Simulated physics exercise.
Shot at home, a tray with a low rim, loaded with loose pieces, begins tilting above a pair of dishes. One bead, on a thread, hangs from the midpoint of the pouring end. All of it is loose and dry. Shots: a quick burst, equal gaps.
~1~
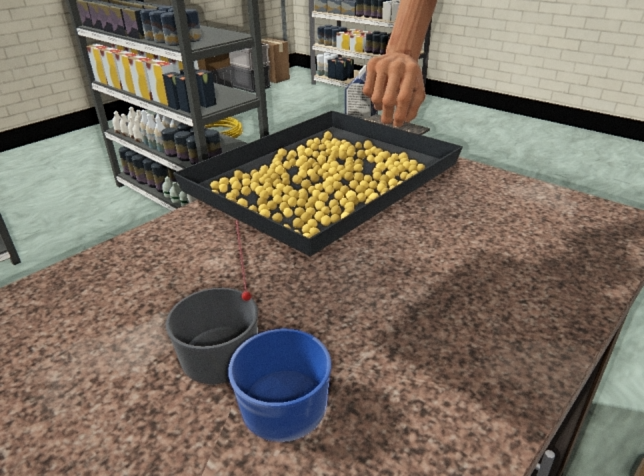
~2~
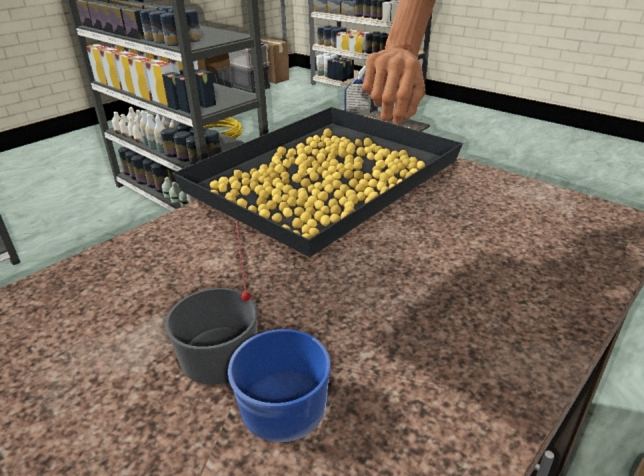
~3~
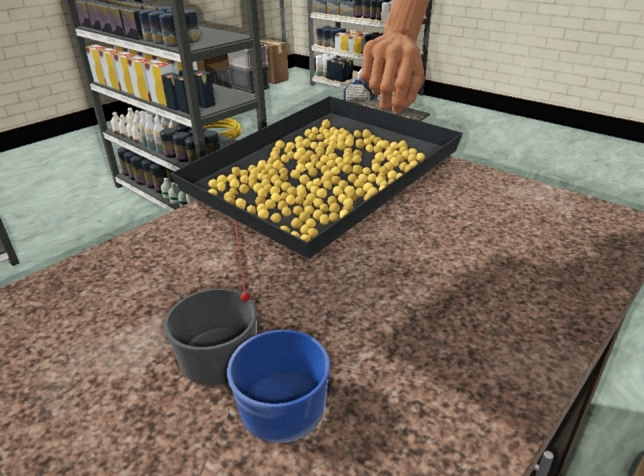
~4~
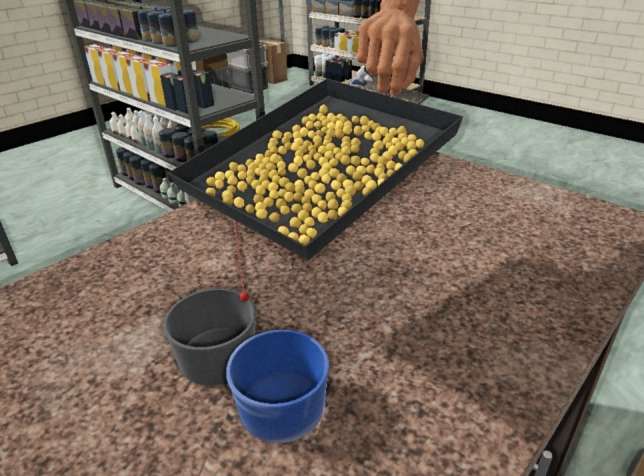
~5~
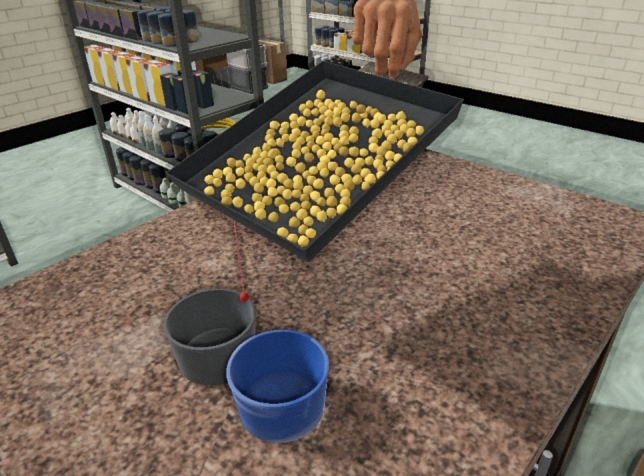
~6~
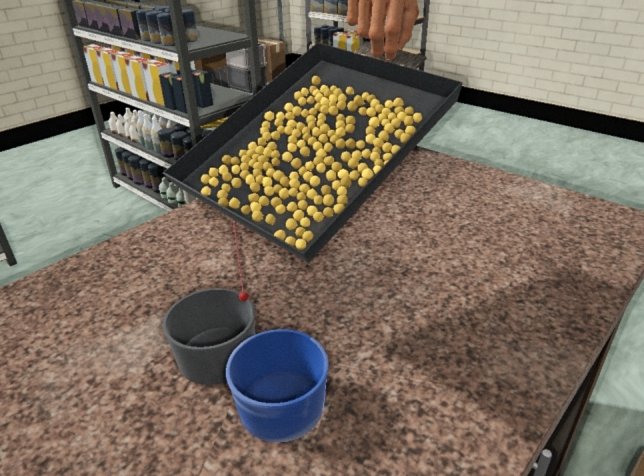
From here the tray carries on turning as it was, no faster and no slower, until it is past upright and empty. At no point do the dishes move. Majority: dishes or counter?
I expect the dishes to end up with the bulk of the load.
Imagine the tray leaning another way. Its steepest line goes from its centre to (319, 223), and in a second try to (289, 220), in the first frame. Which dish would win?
Outcome one: The right side; outcome two: The right side.
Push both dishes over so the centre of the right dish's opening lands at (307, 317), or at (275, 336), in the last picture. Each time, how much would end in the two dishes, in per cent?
Respectively 0 % and 30 %.
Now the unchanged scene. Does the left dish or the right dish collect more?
Fuller at the end: The rightward one.
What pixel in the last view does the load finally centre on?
Around (256, 392).
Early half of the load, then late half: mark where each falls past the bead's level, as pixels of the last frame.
Earlier half at (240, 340), later half at (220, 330).
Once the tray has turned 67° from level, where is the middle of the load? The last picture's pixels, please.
Near (263, 182).
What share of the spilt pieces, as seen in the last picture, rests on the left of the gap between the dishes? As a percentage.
Some 90 per cent.
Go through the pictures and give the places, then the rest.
In the first picture, corners of the pouring end at (179, 173) and (309, 235), level; middle of the load at (327, 176), puffed corn balls; left dish at (180, 356); right dish at (245, 411); bead on its thread at (247, 296).
In the second picture, corners of the pouring end at (178, 173) and (309, 236), level; middle of the load at (327, 174).
In the third picture, corners of the pouring end at (176, 173) and (307, 239), tipped barely, lowest at the right corner; middle of the load at (326, 169).
In the fourth picture, corners of the pouring end at (173, 172) and (305, 242), tipped a little, lowest at the right corner; middle of the load at (324, 161).
In the fifth picture, corners of the pouring end at (171, 172) and (304, 245), tipped clearly, lowest at the right corner; middle of the load at (322, 153).
In the sixth picture, corners of the pouring end at (169, 171) and (303, 248), tipped clearly, lowest at the right corner; middle of the load at (318, 147); left dish at (177, 357); right dish at (243, 411).
Soon, tray tipped steeply; all on the tray.
A while on, tray tipped past a quarter turn; nearly all on the tray; a stray few in the right dish; a stray few in the left dish; a stray few outside both; a stray few in the air.
Towards the end, tray tipped past a quarter turn; about half in the right dish; about a quarter in the left dish; about a quarter outside both.
Finally, tray tipped past a quarter turn; about half in the right dish; about a quarter in the left dish; about a quarter outside both.
